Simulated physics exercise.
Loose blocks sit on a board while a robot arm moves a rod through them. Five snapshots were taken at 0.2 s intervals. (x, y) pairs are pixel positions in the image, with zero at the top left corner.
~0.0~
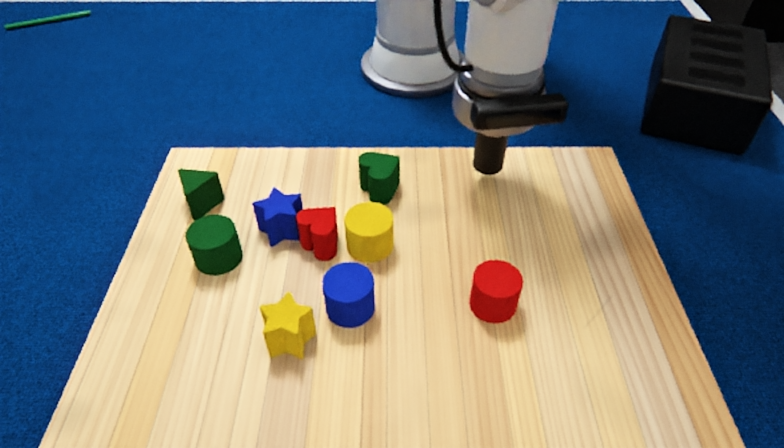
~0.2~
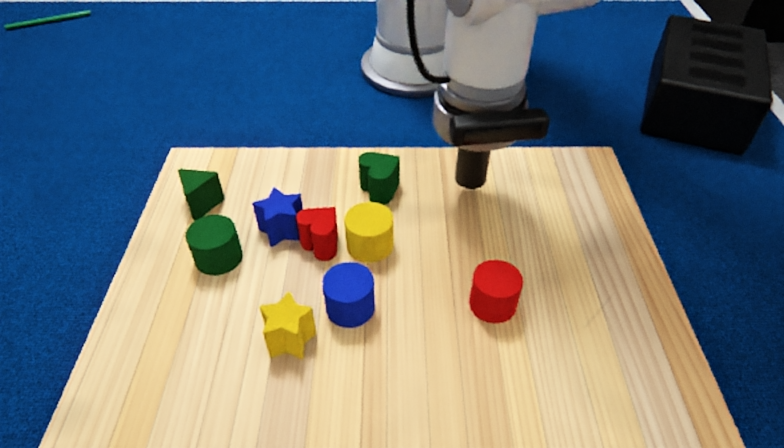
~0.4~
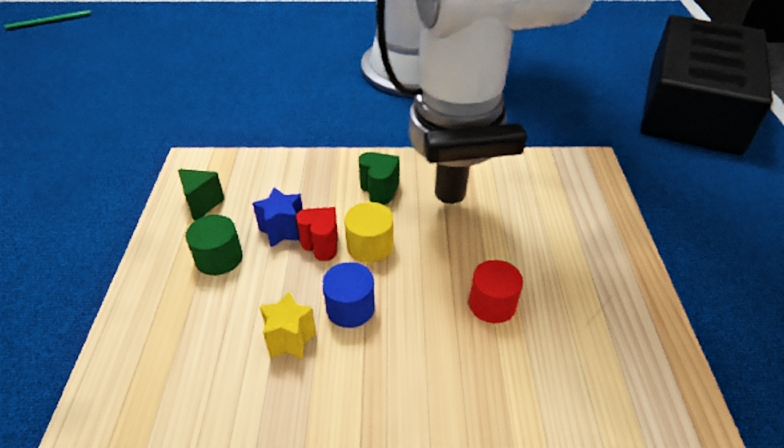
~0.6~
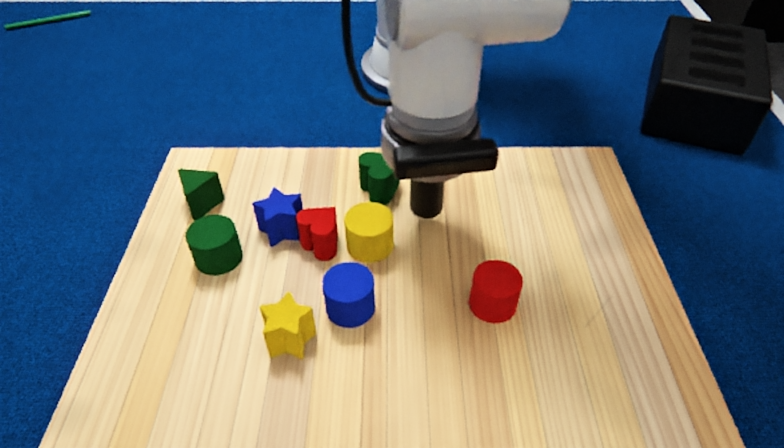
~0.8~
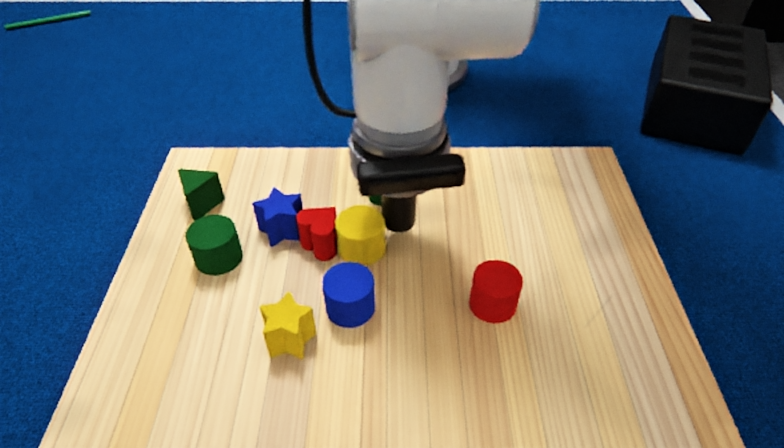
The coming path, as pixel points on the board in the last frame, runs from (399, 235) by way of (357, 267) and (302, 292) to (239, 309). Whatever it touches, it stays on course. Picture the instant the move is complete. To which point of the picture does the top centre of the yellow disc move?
In the picture, that point is around (186, 276).
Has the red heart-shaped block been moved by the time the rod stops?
Yes, it checks out.
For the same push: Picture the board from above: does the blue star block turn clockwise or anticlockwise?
Verdict: Clockwise.
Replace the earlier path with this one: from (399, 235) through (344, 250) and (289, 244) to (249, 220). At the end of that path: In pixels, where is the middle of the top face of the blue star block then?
At roughly (231, 175).
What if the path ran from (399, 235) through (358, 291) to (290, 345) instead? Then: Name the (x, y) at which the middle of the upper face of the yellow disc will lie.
I predict (300, 259).
On the path given first. One third of the way, rod at (355, 253); blue star block at (266, 198), turned 25° clockwise; red heart-shaped block at (282, 229), turned 50° clockwise; yellow disc at (310, 250).
Two thirds of the way, rod at (299, 278); blue star block at (266, 198), turned 25° clockwise; red heart-shaped block at (277, 229), turned 60° clockwise; blue disc at (347, 285); yellow disc at (250, 270).
At the end, rod at (234, 295); blue star block at (266, 198), turned 25° clockwise; red heart-shaped block at (277, 229), turned 60° clockwise; blue disc at (347, 285); yellow disc at (186, 276).
